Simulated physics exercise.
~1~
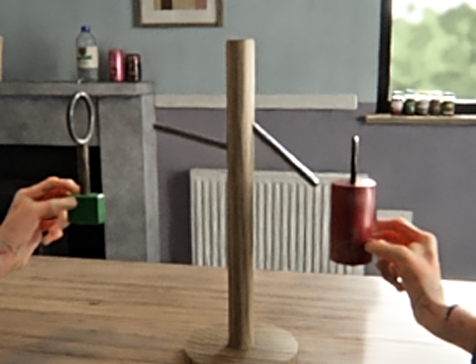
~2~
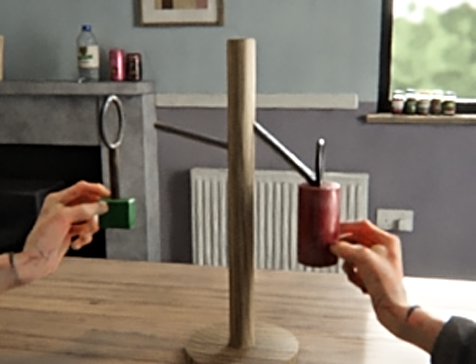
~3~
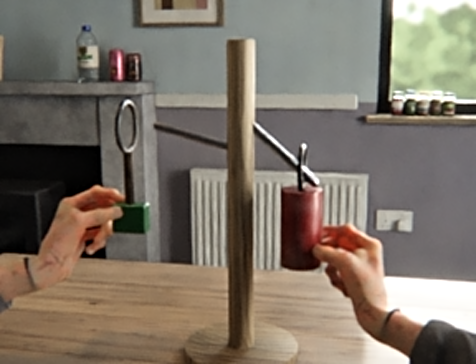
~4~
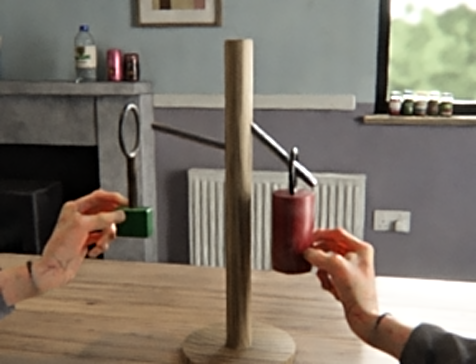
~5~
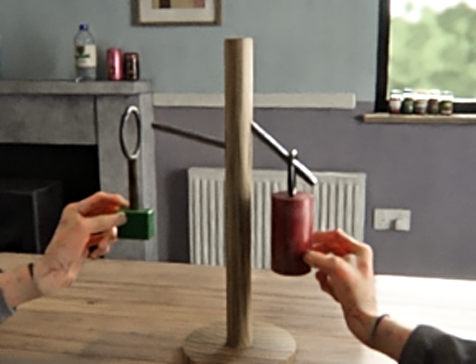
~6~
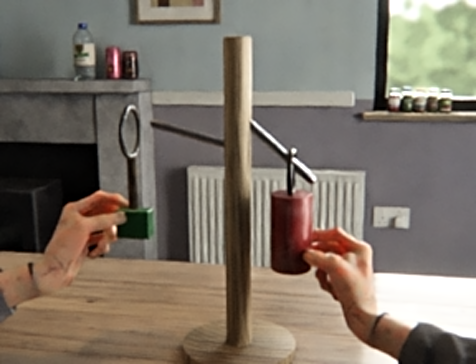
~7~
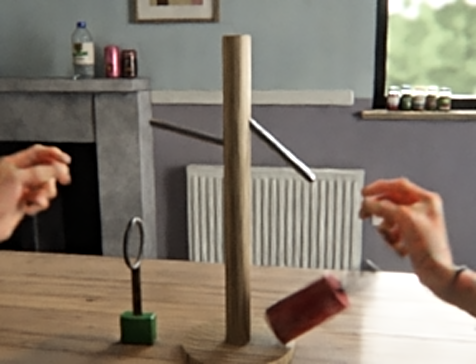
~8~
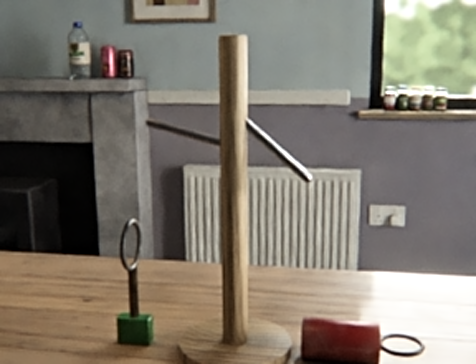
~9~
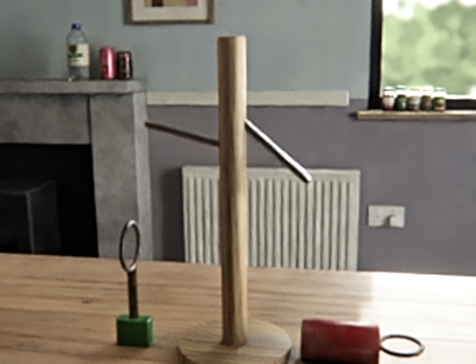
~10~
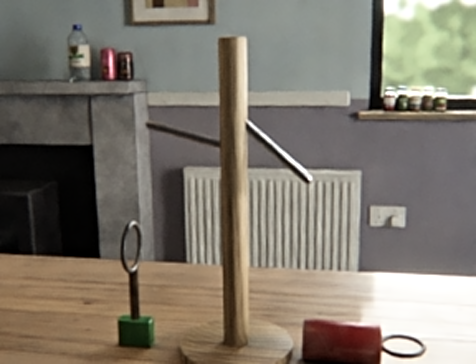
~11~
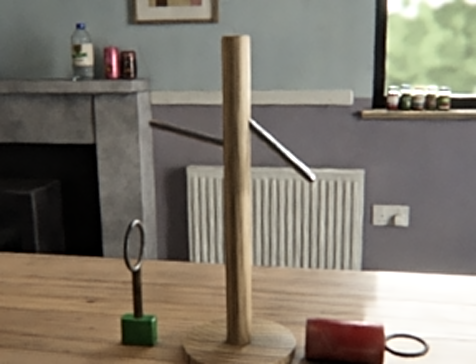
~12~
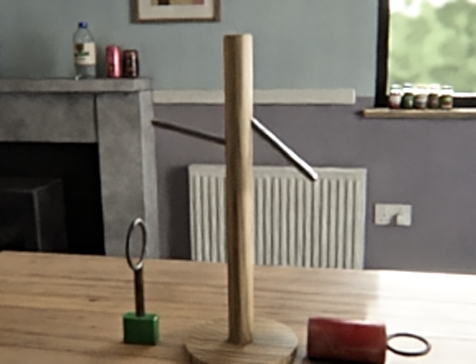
At the start, two hands hold a green block and a red cylinder, each topped with a metal ring, on either side of a wooden post with two slanting pegs. The hands move both objects inward, the green one to the right and the red one to the left, bringing the red one's ring up by the right peg. They pause there briefly, then both hands let go and draw back. The green object drops upright onto the table, while the red one tips as it falls. It ends lying on its side right of the post, its ring pointing right.
